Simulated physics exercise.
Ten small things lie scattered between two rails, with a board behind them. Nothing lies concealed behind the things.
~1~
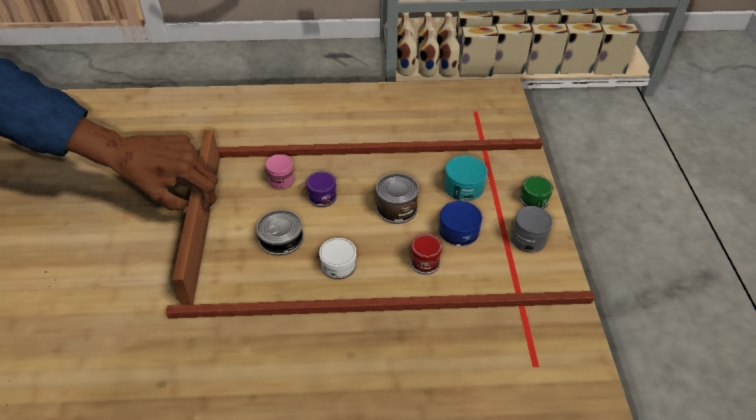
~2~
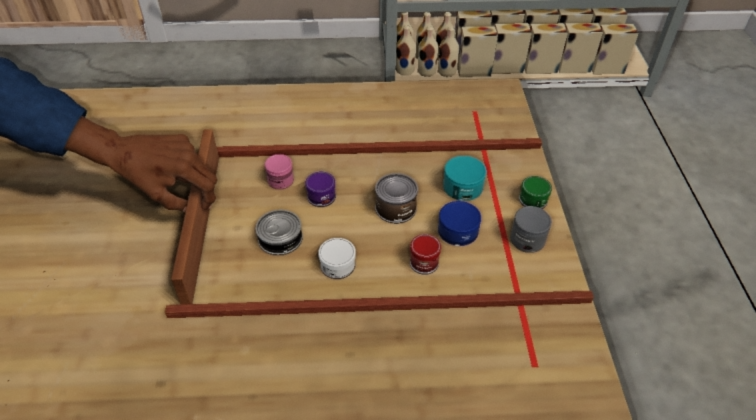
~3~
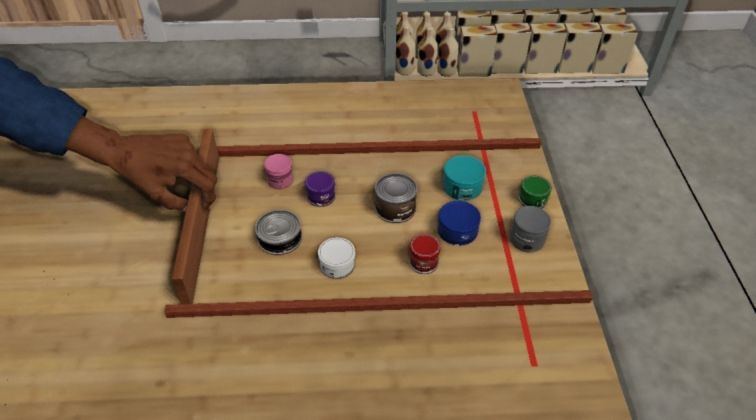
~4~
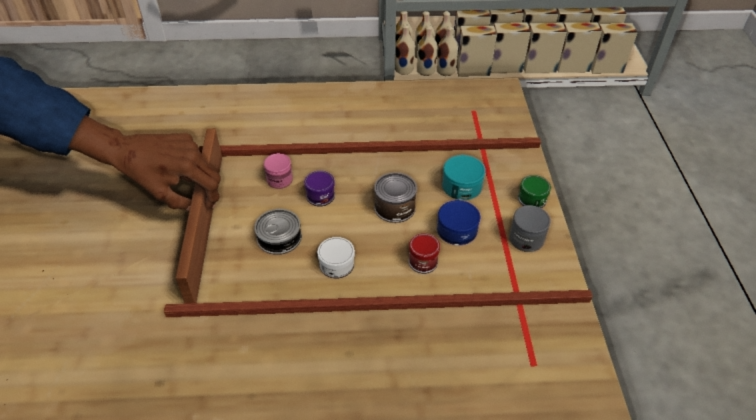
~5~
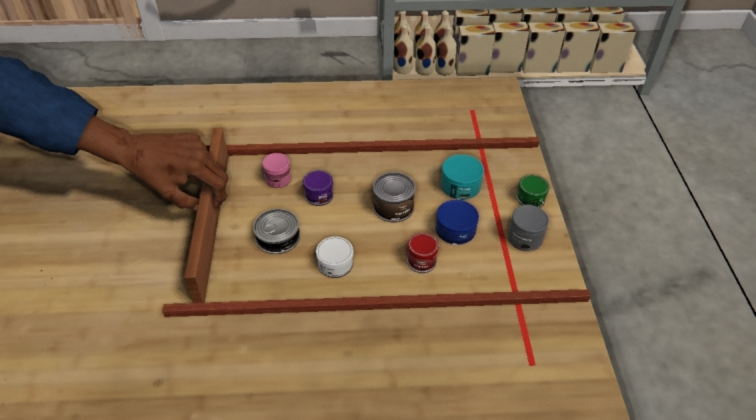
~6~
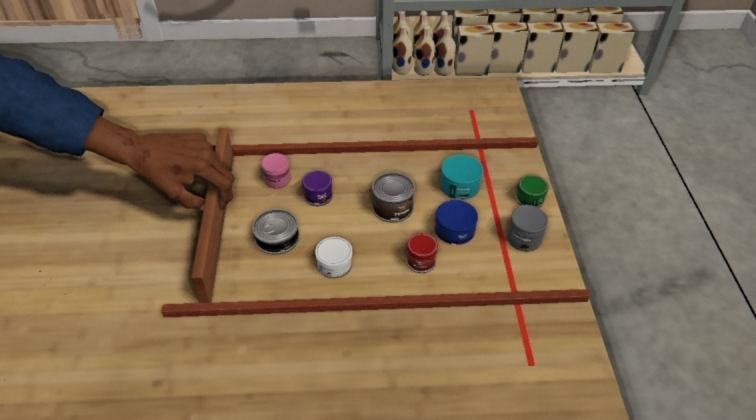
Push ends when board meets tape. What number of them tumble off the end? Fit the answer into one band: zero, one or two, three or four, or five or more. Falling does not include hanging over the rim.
I would say one or two.
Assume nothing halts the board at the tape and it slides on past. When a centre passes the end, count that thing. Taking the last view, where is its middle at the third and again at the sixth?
About (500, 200) and about (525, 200).
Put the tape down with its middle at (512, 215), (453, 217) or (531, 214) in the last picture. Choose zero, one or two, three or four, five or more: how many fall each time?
3 or 4; none; five or over.
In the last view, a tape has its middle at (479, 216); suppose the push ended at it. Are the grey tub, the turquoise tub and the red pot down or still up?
The grey tub is lost; the turquoise tub survives; the red pot remains up.
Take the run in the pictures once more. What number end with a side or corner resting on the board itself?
It touches 4.
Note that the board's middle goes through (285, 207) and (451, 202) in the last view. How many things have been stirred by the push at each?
At first I count 2, and then 9.
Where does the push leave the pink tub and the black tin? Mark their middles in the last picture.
Reading them off: First (499, 160); then (523, 228).
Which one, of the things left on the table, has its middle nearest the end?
Ending up nearest is the blue tub.
Soon after, none off yet; green pot at rest near (532, 192); grey tub at rest near (527, 229); turquoise tub at rest near (461, 177).
After that, none off yet; green pot at rest near (532, 192); grey tub displaced about its own width near (559, 231); turquoise tub displaced about its own width near (488, 168).
In the end, the number that fall off is one or two; gone, grey tub and green pot.
